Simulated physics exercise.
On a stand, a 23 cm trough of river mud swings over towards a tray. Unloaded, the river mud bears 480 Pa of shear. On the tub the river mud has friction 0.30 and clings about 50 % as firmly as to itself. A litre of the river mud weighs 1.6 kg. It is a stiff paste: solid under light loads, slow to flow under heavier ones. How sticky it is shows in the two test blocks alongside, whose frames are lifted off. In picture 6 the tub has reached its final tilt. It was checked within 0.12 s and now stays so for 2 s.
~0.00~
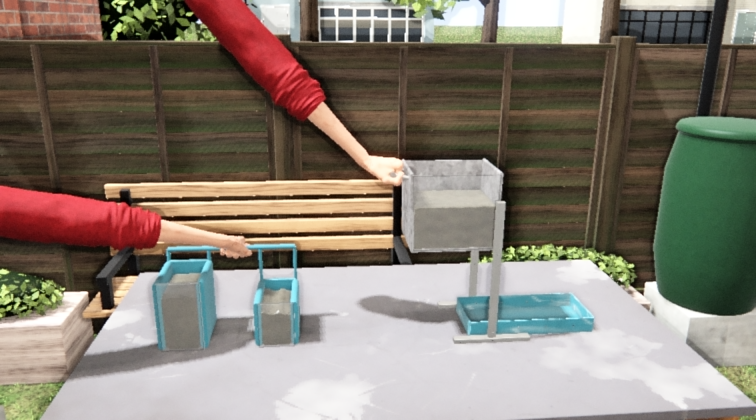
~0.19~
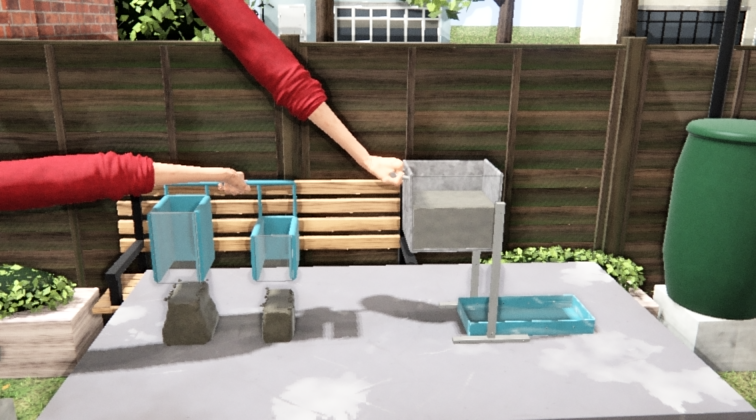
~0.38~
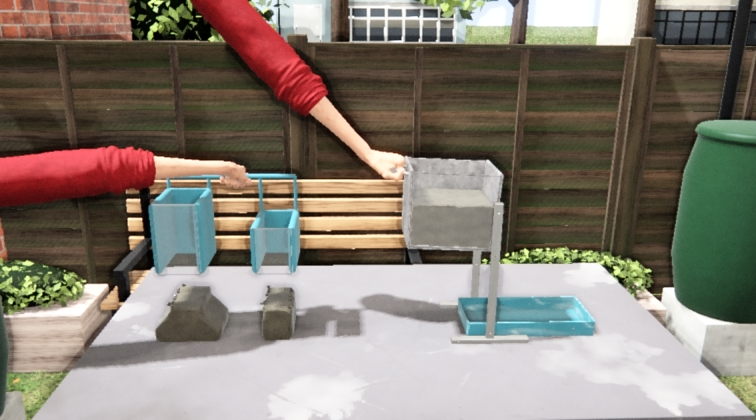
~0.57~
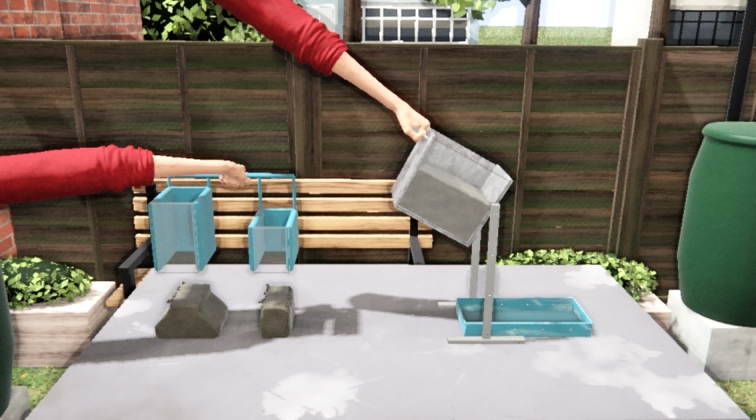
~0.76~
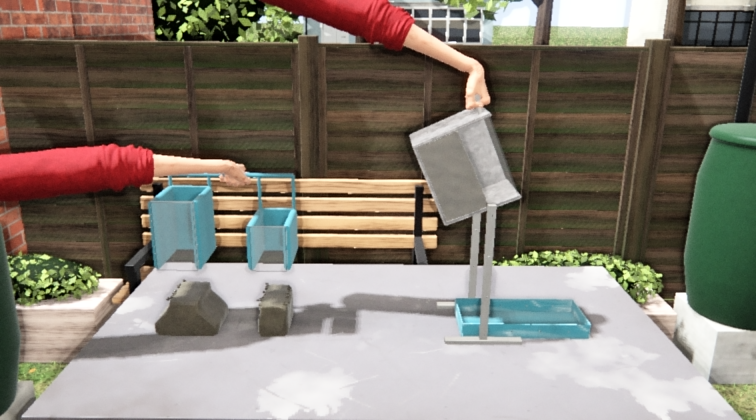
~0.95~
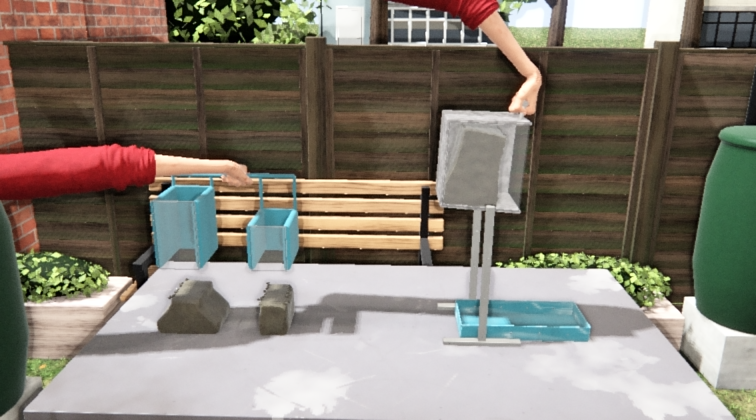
Two blue moulds lift off grey-brown mud blocks, which slump, then a hand tilts a mud-filled tub sideways.
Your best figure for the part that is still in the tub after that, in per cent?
The part that is still in the tub after that is near 50 %.
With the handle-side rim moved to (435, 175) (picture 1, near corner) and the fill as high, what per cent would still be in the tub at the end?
In that case some 70 per cent.
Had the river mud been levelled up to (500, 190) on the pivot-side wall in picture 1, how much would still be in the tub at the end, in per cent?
In that case some 40 per cent.
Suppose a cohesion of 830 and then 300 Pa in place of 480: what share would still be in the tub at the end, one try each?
In that order: 60 %, 40 %.
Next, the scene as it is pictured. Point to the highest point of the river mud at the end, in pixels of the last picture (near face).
At about (466, 179).
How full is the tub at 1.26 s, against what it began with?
About 55 %.
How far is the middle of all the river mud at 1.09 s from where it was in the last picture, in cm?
Roughly 7 cm.
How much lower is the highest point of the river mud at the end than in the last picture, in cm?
Roughly 15 cm.
After 1.09 s, the tub is at 93 degrees and holds 90 %.
After 1.26 s, the tub is at 93 degrees and holds 53 %.
After 1.43 s, the tub is at 93 degrees and holds 50 %.
After 1.60 s, the tub is at 93 degrees and holds 50 %.
After 2.95 s, the tub is at 93 degrees and holds 50 %.
